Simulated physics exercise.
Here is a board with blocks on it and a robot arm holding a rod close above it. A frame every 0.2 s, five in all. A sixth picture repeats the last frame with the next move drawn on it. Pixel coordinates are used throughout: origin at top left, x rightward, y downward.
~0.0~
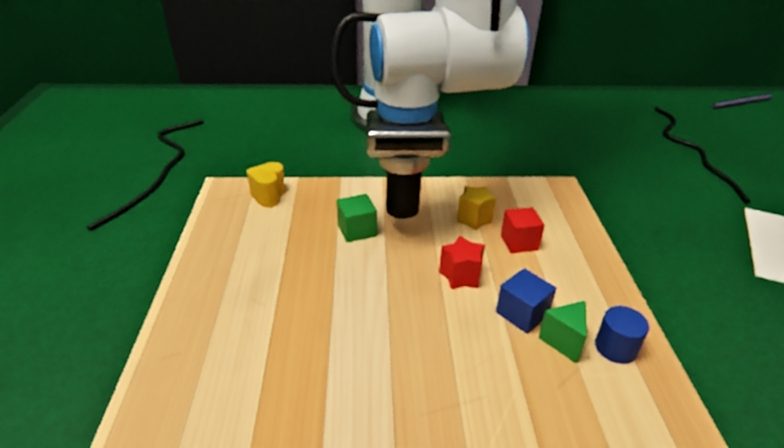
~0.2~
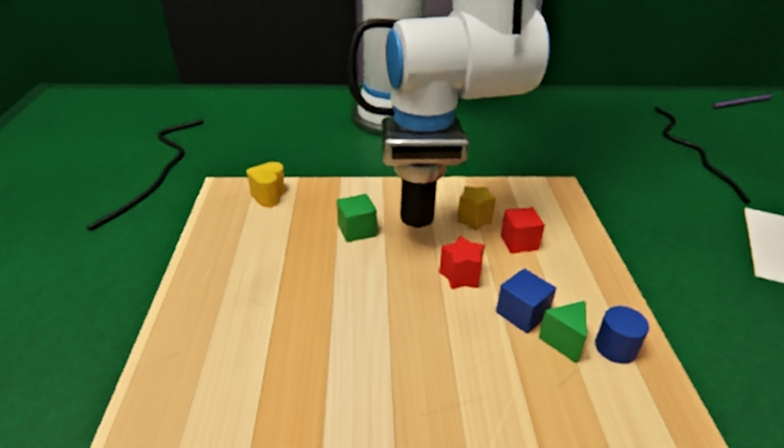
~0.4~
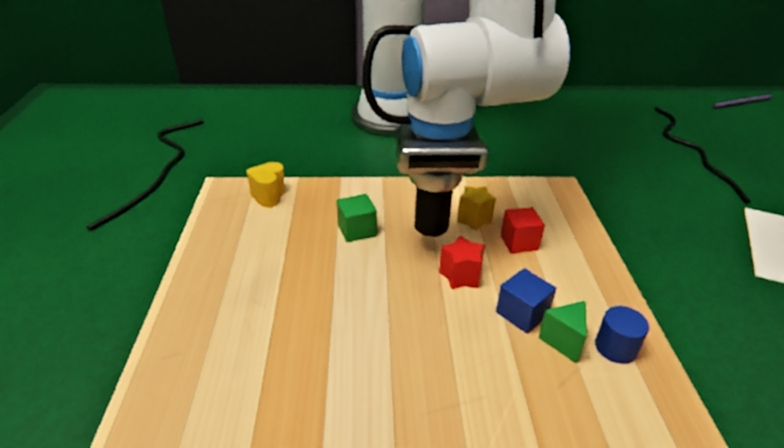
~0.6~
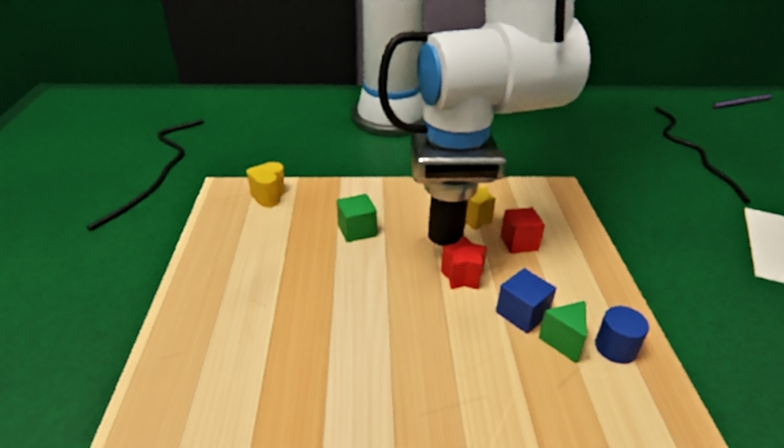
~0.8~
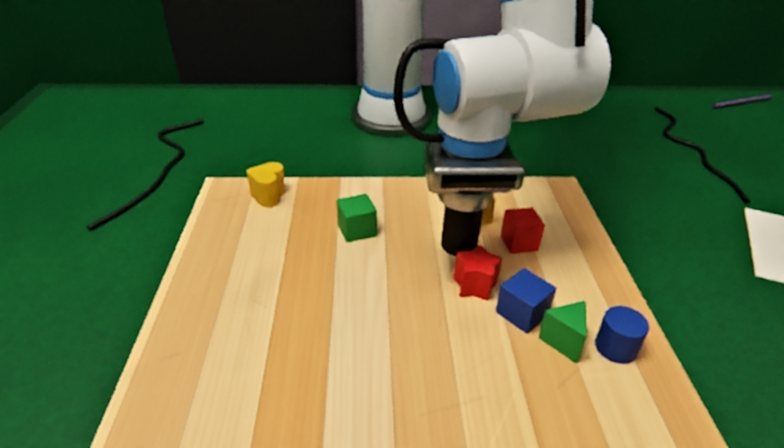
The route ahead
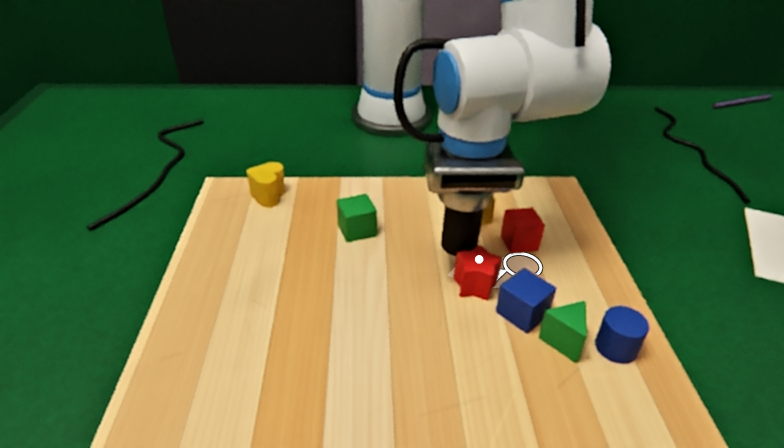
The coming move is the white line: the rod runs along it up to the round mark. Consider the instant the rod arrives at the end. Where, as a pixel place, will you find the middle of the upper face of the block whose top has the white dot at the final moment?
If I read the scene right, the answer is (503, 272).
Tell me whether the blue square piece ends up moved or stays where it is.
It travels a centimetre or more.
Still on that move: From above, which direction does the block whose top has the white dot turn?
Watching from overhead, you'd notice the block whose top has the white dot rotating clockwise.
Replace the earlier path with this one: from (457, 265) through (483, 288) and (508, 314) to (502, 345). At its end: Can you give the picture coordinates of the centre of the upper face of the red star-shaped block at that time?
The top centre is at (540, 342).
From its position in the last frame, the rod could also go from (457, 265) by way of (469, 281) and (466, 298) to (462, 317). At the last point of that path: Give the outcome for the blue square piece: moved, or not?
It is carried off its spot.
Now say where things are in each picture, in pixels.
In the first picture, tip of the rod (403, 209), middles of tops, red star-shaped block (465, 250), red square piece (525, 217), blue square piece (529, 286).
In the second picture, rod (417, 218), nothing pushed.
In the third picture, rod (432, 226), nothing pushed.
In the fourth picture, rod (445, 236), nothing pushed.
In the fifth picture, rod (459, 246), red star-shaped block (479, 259), red square piece (525, 217), blue square piece (529, 286).
The line goes from (457, 265) through (479, 275) and (502, 272) to (523, 265); the dot is on the red star-shaped block.
The first path, step by step. Halfway along, rod (495, 255); red star-shaped block (502, 272), turned 25° clockwise; blue square piece (538, 293).
At the end, rod (527, 245); red star-shaped block (503, 272), turned 25° clockwise; red square piece unmoved; blue square piece (538, 293).
